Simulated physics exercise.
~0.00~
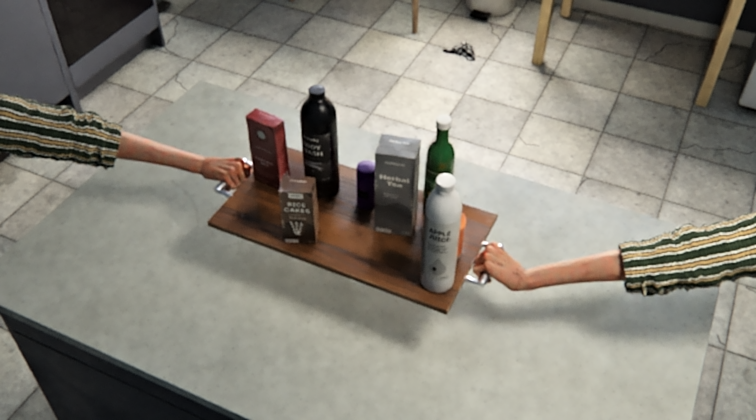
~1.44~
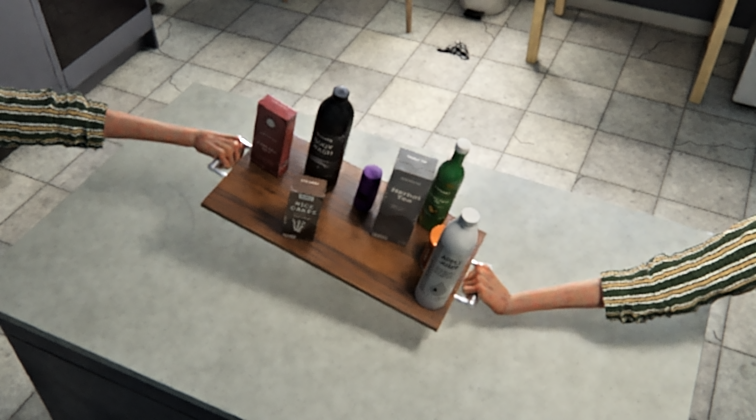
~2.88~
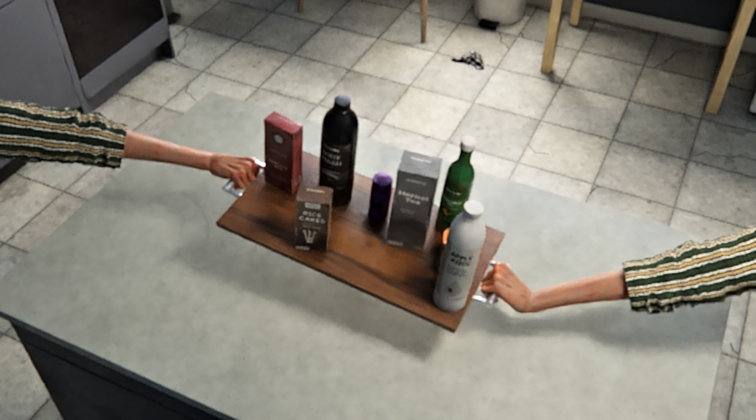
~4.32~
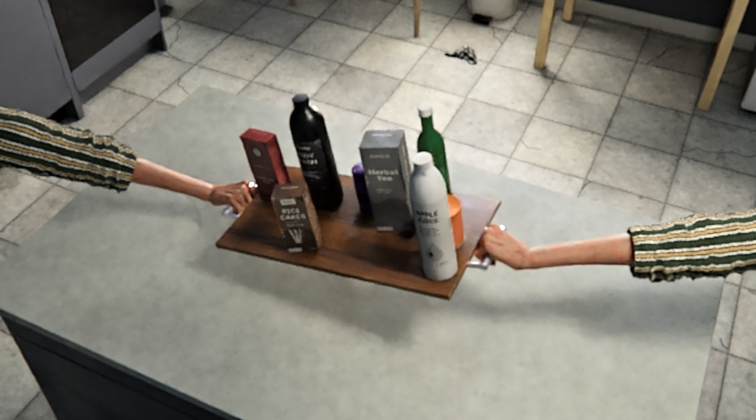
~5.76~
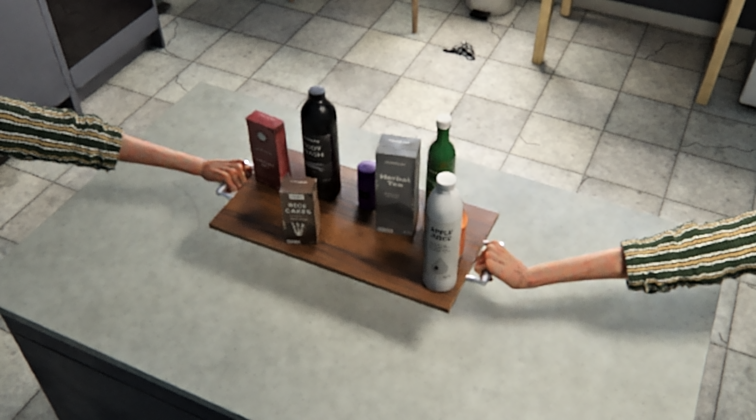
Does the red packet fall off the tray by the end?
No, the red packet stays on the tray and is standing upright near the left end when the tray is level again.
